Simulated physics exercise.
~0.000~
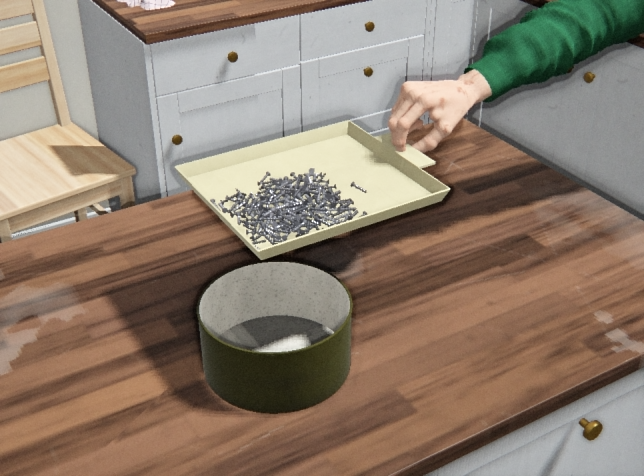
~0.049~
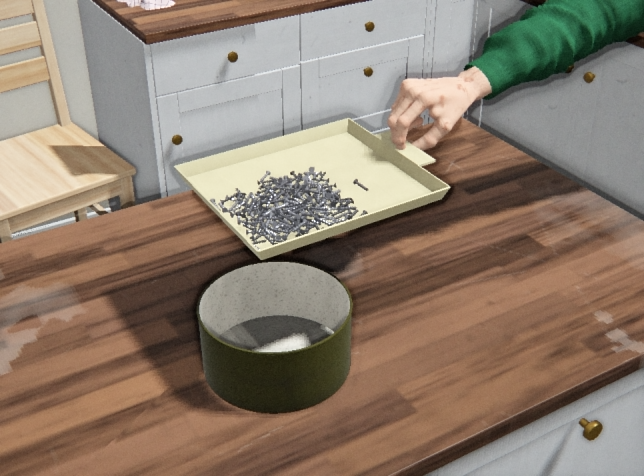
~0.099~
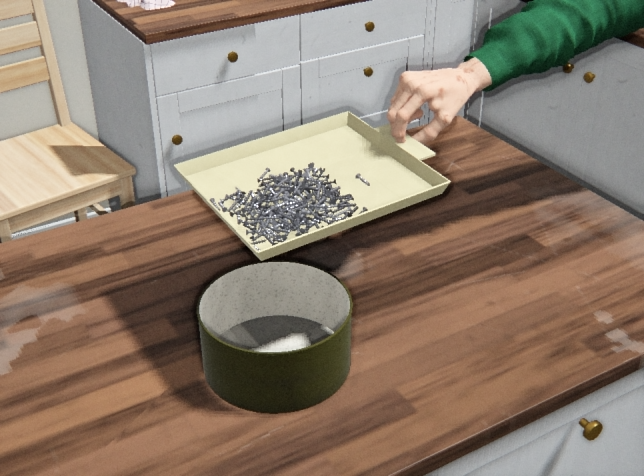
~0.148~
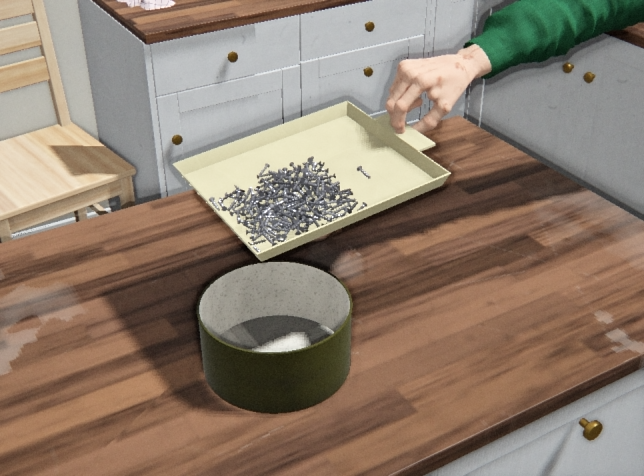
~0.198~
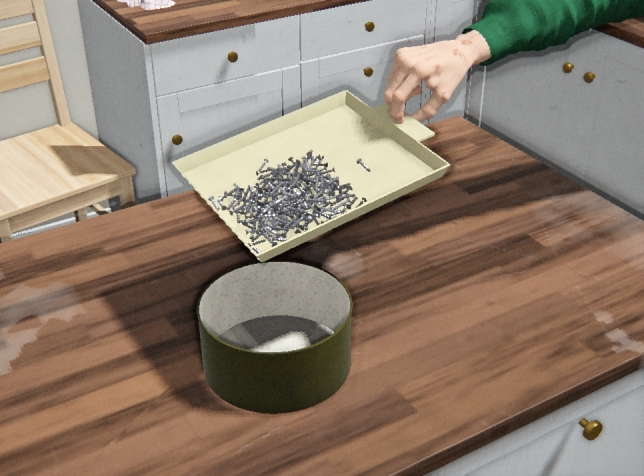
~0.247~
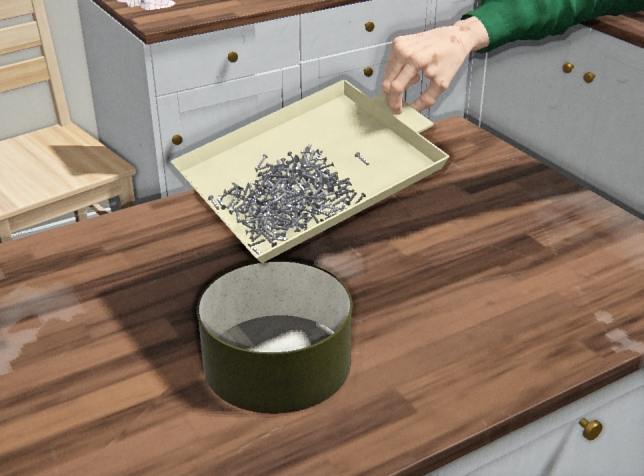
In this clip, a hand in a green sleeve holds a pale yellow tray of small steel screws beside a dark green pot on a wooden counter, and gradually raises the tray's far side, tilting it toward the pot.
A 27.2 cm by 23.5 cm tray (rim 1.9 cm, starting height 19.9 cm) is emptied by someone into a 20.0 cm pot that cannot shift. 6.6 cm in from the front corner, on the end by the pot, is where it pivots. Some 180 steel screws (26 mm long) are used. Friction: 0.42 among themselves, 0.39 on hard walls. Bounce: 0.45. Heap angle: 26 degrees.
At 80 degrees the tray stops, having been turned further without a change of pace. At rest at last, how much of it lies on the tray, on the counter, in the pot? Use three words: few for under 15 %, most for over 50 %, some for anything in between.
Tray: Few; counter: Some; pot: Most.
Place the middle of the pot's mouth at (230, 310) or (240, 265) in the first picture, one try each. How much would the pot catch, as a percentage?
Roughly 100 and 10 percent.
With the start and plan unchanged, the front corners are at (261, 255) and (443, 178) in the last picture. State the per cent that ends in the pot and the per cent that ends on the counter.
Pot 100 % / counter 0 %.
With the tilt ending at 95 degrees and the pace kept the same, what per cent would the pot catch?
Share in the pot: Around 80 %.
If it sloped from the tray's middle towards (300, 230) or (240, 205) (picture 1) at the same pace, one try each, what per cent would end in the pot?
First try: Around 100 percent; second try: Around 35 percent.
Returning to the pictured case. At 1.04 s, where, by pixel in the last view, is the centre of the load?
Approx. (240, 226).
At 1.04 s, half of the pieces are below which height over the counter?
Roughly 22 cm.
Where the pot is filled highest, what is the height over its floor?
Roughly 2.5 cm up.
After 0.72 s, tilt 45 degrees; the tray holds 100 %, the pot 0 %.
After 1.04 s, tilt 66 degrees; the tray holds 90 %, the pot 5 %.
Then, at 1.45 s, tilt 80 degrees; the tray holds 5 %, the pot 70 %.
By 2.7 s all is still; tray 0 %, counter 20 %, pot 80 %.
